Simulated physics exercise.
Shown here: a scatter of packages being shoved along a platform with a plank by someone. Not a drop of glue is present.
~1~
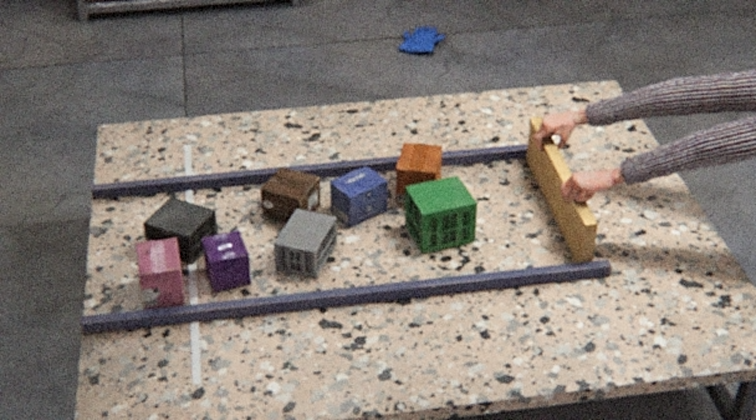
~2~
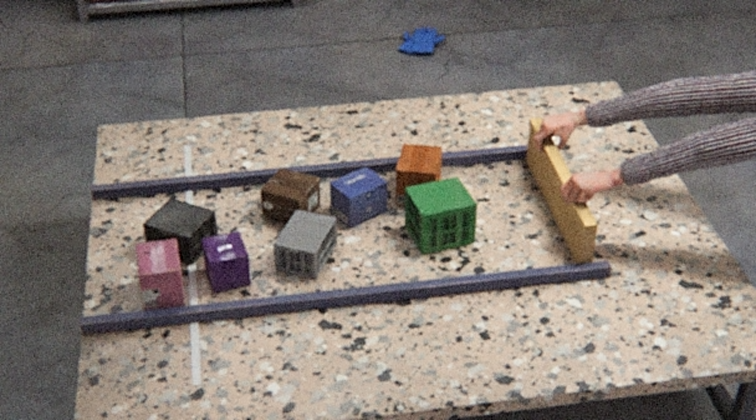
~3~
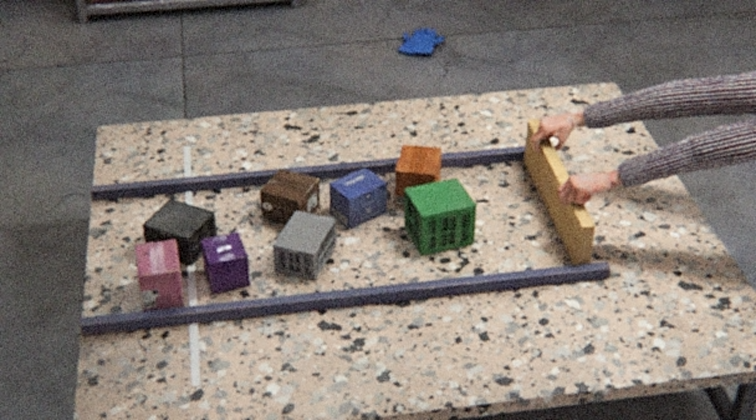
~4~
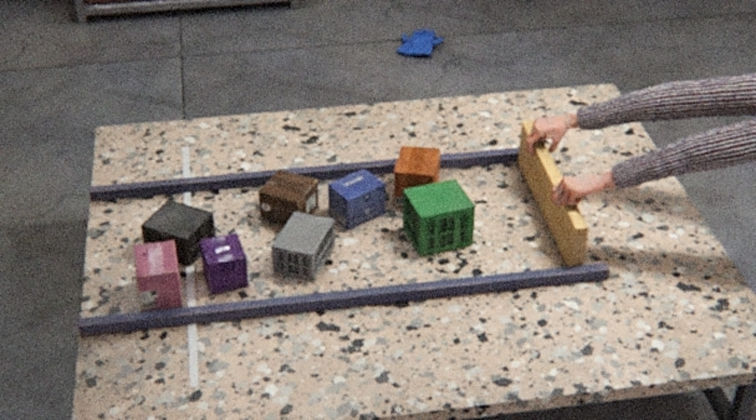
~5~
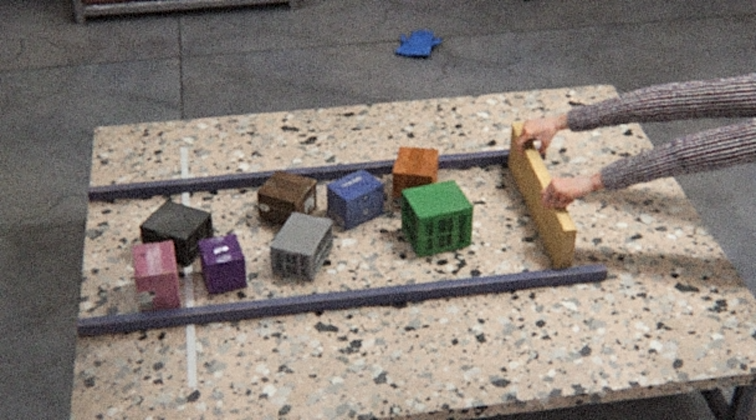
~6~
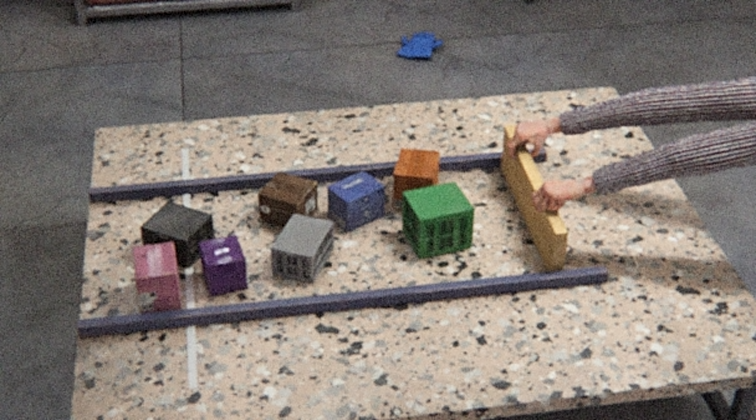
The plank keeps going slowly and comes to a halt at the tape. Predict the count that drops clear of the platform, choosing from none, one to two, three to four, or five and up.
The count is three to four.
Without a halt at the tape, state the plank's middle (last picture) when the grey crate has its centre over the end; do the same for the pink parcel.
Grey crate: (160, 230); pink parcel: (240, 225).
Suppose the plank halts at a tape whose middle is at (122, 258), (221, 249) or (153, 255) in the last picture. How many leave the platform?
Result per try: 6; 1; 5.
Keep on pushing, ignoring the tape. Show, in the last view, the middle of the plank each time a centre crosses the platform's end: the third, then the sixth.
I'd put the first at about (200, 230) and the next at about (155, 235).
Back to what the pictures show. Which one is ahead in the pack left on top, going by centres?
Grey crate, foremost.
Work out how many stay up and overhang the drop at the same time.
Count: 1.
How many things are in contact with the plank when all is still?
Counting them up gives 2.
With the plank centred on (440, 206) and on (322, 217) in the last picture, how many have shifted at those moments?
At the first place 2, at the second 6.
Soon after, none off yet; pink parcel at rest near (157, 278); black crate at rest near (178, 235); purple parcel at rest near (224, 266).
Then, none off yet; pink parcel moved a little near (150, 281); black crate at rest near (178, 235); purple parcel moved about its own width near (190, 273).
By the end, the number that fall off is three or four; fallen, purple parcel, black crate and pink parcel.
